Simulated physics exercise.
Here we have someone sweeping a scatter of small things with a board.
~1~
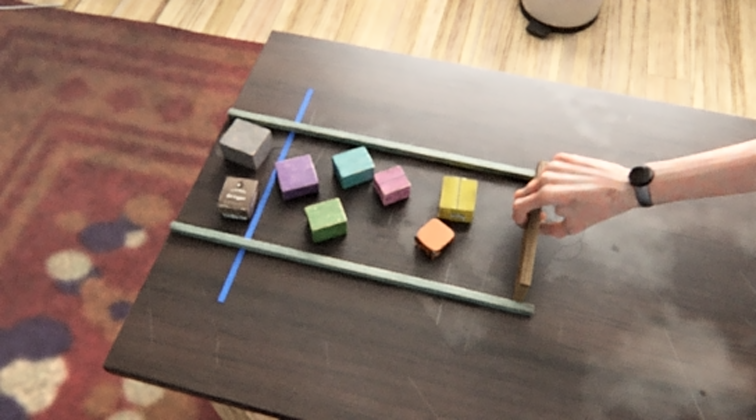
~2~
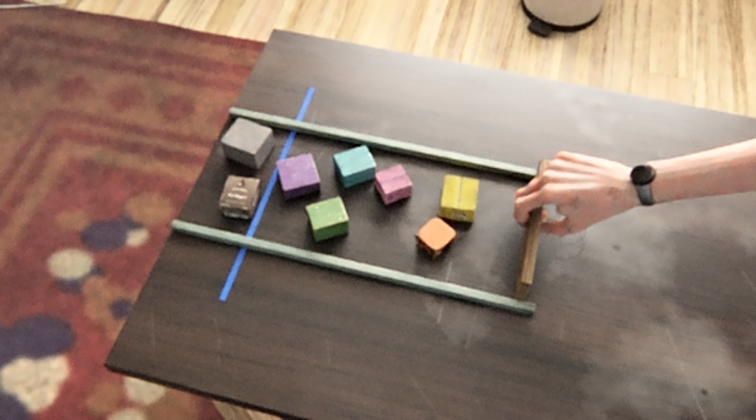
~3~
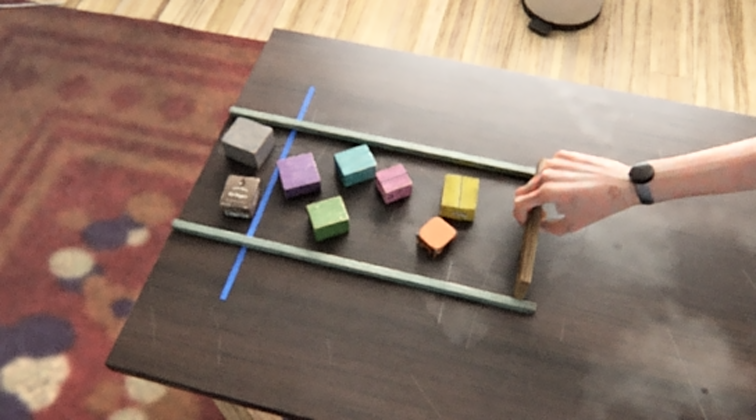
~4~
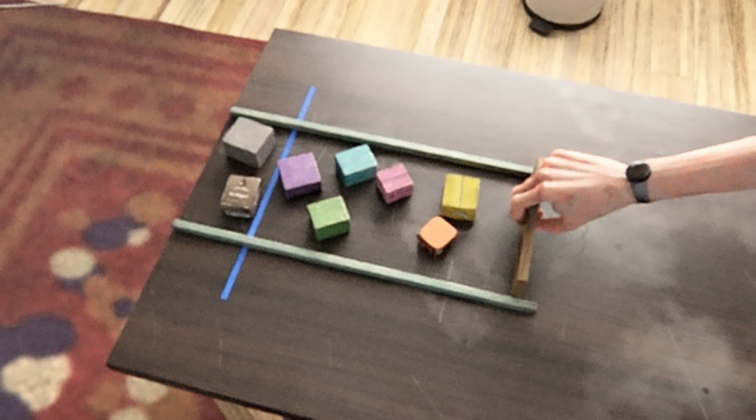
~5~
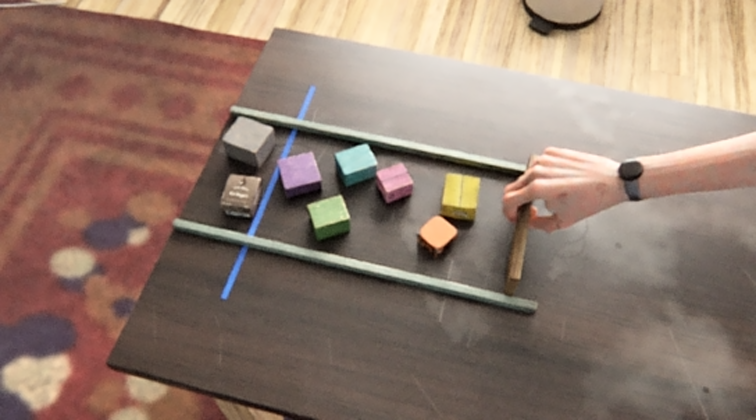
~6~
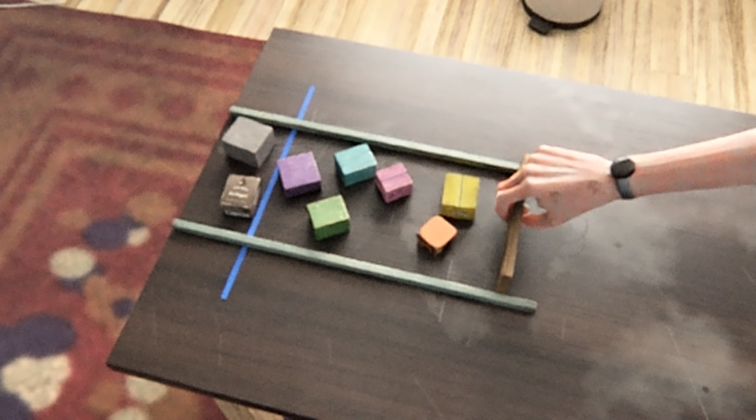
A hand wearing a dark watch holds a wooden board upright at the right end of two rails on a dark table, at first barely moving. It then slides the board a short way left toward the yellow and orange blocks, while the scattered blocks near the blue line stay put.
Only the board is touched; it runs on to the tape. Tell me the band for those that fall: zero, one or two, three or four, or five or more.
The number that fall off is one or two.
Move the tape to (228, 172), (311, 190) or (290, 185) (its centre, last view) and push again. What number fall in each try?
It would be 5, 0 and 0.
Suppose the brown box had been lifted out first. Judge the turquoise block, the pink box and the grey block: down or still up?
The turquoise block holds on; the pink box is kept; the grey block tumbles off.
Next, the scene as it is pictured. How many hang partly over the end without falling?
That would be 2.
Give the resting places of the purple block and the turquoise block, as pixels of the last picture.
About (213, 161), and the other about (241, 134).
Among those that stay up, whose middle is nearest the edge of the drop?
The brown box.
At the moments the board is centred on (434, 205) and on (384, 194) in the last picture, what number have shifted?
At the one place 3, at the other 5.
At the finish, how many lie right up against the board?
In contact: 2.
Soon after, none off yet; grey block at rest near (249, 142); brown box at rest near (241, 196); purple block at rest near (299, 175).
Then, none off yet; grey block at rest near (249, 142); brown box at rest near (241, 196); purple block moving near (294, 174).
Further on, none off yet; grey block moved a little near (234, 134); brown box moved about its own width near (218, 203); purple block moved about its own width near (244, 170).
At rest, the number that fall off is one or two; fallen, grey block.
